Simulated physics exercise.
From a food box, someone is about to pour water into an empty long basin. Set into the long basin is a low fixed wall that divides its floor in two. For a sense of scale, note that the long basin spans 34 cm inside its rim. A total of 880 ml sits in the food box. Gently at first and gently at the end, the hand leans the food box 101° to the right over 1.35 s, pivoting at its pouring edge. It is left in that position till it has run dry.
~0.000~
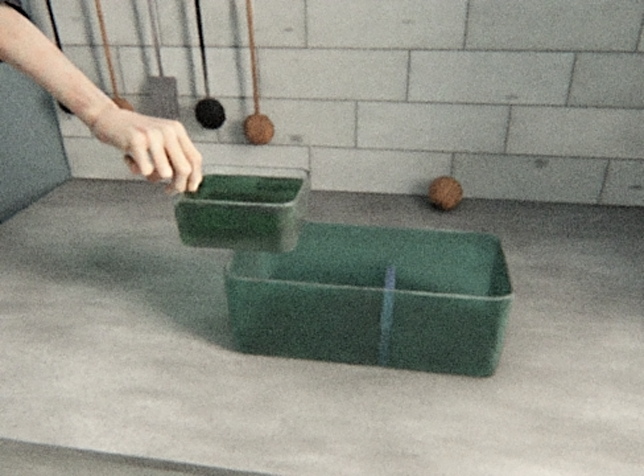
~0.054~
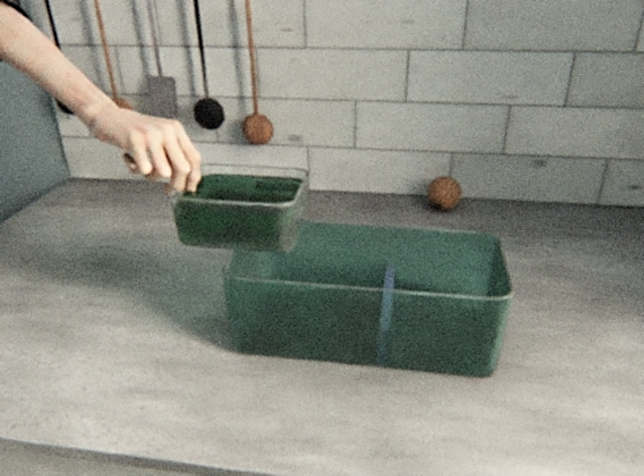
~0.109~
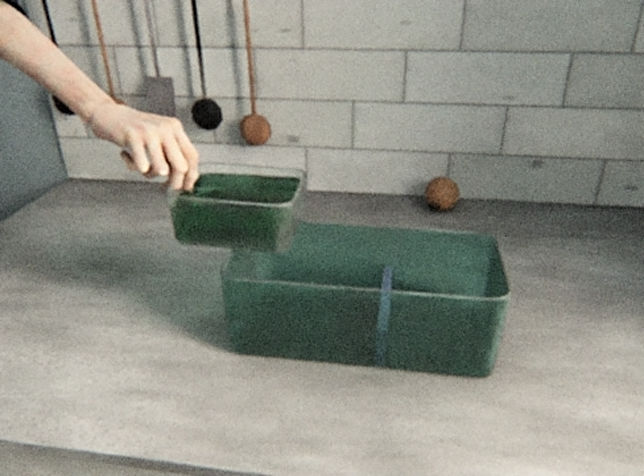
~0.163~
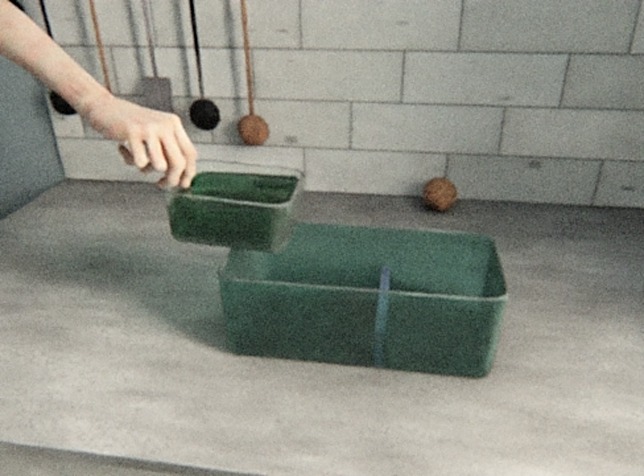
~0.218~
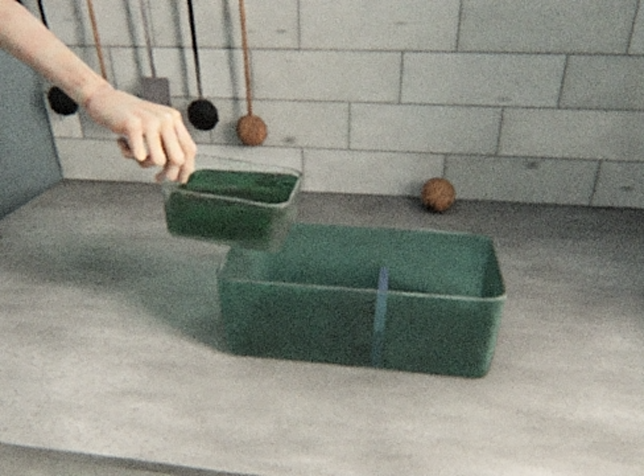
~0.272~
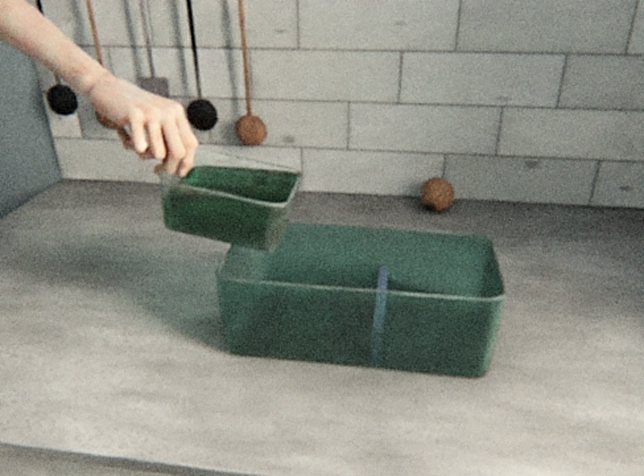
On a gray counter by a tiled wall, a hand held a small green box above the left end of a long green basin, then slowly leaned it slightly to the right.
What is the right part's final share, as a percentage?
About 25 per cent.
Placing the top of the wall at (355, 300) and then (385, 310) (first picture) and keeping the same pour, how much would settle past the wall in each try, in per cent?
Try 1: 80 %; try 2: 45 %.
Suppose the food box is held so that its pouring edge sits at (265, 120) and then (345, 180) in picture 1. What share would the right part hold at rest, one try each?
First 10, then 85 per cent.
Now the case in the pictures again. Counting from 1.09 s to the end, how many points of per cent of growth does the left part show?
That works out to roughly 16 per cent of the whole.
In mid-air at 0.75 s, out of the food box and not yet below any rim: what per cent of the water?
Estimate: About 32 % of all of it.
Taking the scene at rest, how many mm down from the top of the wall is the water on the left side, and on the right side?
Close to 34 mm left and close to 46 mm right.
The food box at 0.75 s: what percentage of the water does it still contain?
Remaining: Near 50 % of the total.
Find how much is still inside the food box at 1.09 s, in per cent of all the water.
10 per cent or so.
Then, 0.75 s in, the tilt is 59° and 49 per cent is still to pour, 20 is left of the wall and 0 right of it.
Then, 1.09 s in, the tilt is 92° and 9 per cent is still to pour, 58 is left of the wall and 25 right of it.
Then, 1.46 s in, the tilt is 101° and 0 per cent is still to pour, 72 is left of the wall and 25 right of it.
Then, 1.85 s in, the tilt is 101° and 0 per cent is still to pour, 73 is left of the wall and 25 right of it.
Finally, 73 per cent lies left of the wall, 25 right of it and 2 outside.
